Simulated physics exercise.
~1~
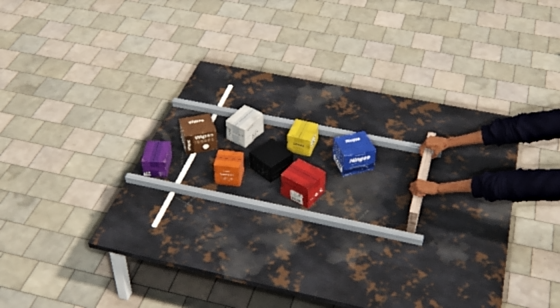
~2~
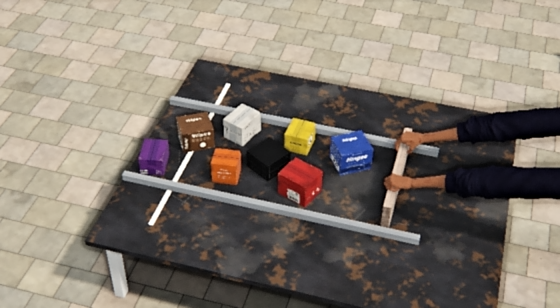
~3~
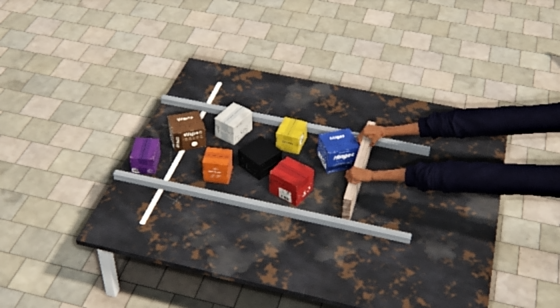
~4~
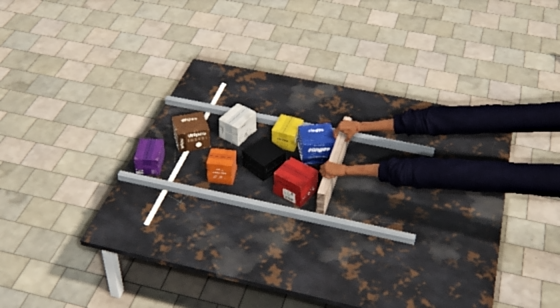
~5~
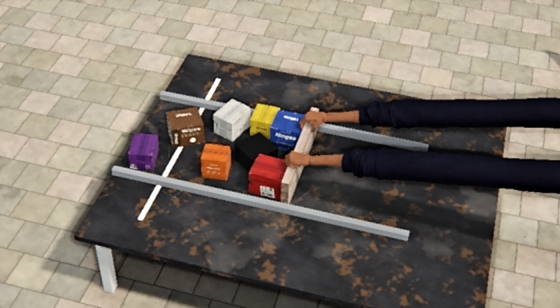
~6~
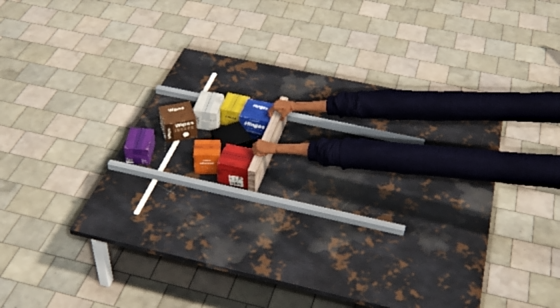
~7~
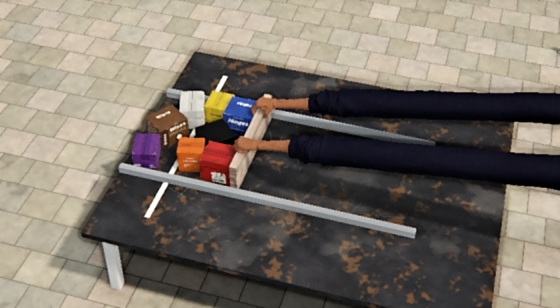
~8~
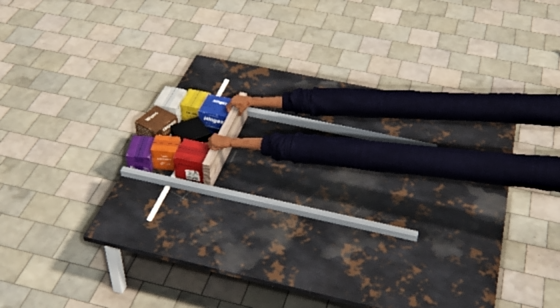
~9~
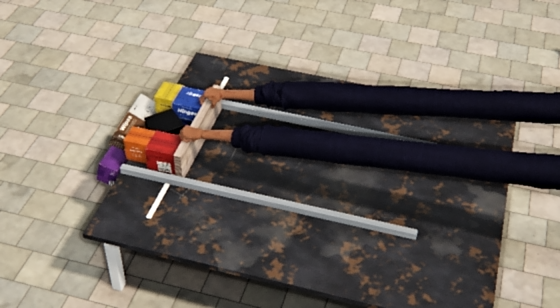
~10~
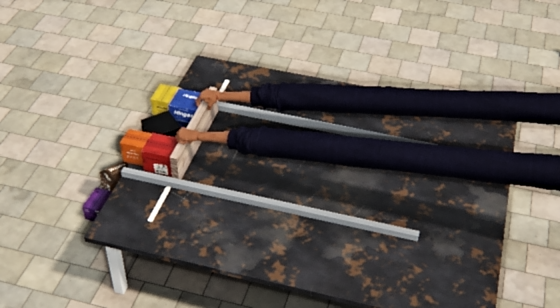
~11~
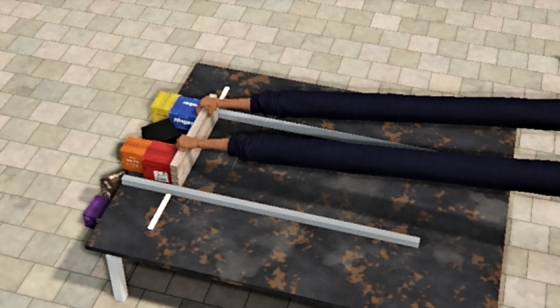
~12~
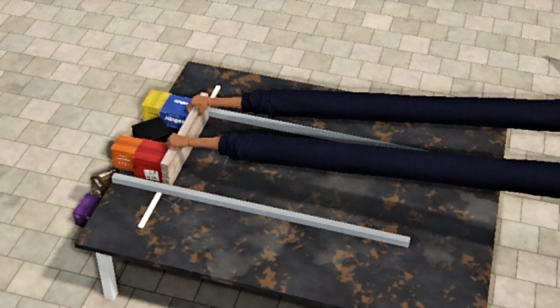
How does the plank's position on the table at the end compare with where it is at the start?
At the start the plank is toward the right side of the table, to the right of all the boxes. By the end it is near the left edge, beside the white tape, with the remaining boxes bunched against it.
